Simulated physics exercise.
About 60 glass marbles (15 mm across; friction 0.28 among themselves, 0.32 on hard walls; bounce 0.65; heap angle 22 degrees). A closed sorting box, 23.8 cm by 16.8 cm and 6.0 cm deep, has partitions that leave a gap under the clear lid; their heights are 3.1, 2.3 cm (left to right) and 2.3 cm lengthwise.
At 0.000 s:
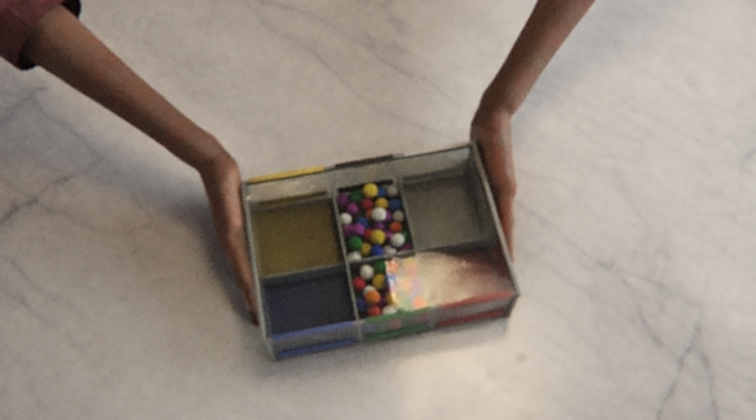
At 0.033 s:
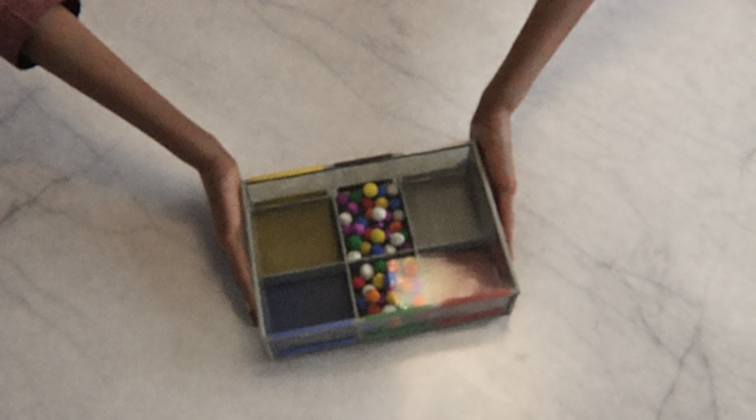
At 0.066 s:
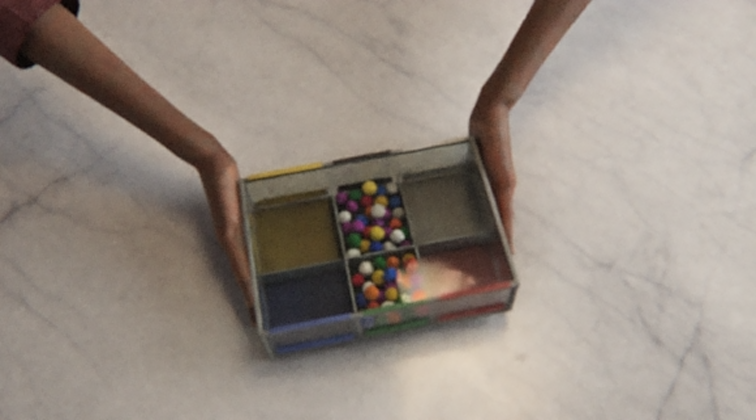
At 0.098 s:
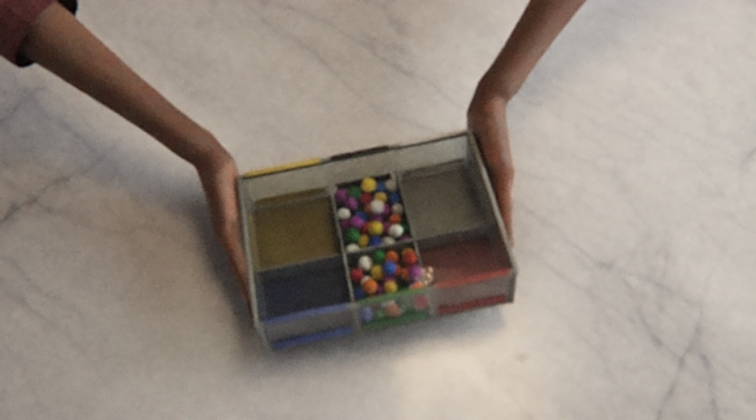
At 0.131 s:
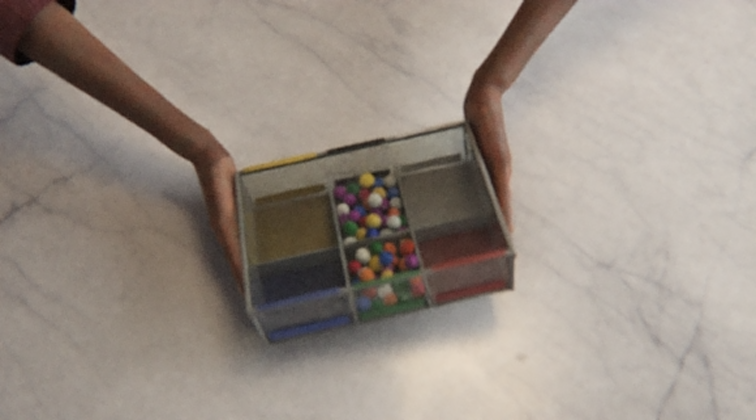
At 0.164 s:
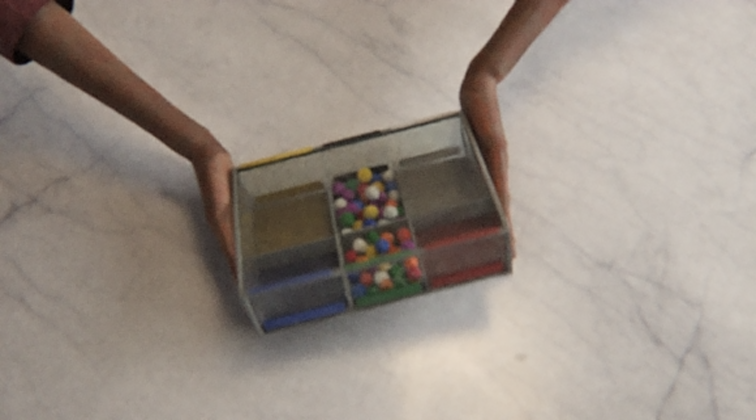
Two hands, one at each side, hold a clear-lidded sorting box above a pale, grey-veined marble surface, seen from above by a still camera. Small multicoloured marbles fill the two middle compartments, between empty yellow and blue sections at left and grey and red at right. The hands tilt the box, raising its near side slightly, and the bright reflection on the lid slides away while the marbles stay in the middle.
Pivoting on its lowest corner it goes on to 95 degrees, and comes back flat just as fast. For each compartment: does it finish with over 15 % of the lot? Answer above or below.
Red below, blue below, green below, yellow above, white below, black above.
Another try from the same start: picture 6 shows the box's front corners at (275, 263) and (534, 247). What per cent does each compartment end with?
Red 0, blue 0, green 0, yellow 0, white 80, black 20.
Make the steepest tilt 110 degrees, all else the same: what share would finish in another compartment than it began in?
Some 70 per cent.
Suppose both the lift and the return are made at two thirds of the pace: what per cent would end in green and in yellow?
Then: Green 5; yellow 40.
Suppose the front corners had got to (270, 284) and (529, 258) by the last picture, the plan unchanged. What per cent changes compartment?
In that case some 75 per cent.
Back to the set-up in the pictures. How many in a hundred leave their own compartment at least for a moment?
Roughly 60 per cent.
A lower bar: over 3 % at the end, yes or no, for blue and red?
Blue no; red no.
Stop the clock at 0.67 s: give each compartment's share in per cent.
Red 0; blue 0; green 30; yellow 10; white 0; black 60.
Then, at 0.67 s, tilt 94 degrees; green 30 %, yellow 10 %, black 60 %.
After 1.01 s, tilt 39 degrees; green 5 %, yellow 40 %, white 5 %, black 55 %.
Then, at 1.44 s, tilt 0 degrees; green 5 %, yellow 40 %, white 5 %, black 50 %.
In the end, at 2.3 s, red 0 %, blue 0 %, green 5 %, yellow 40 %, white 5 %, black 50 %.
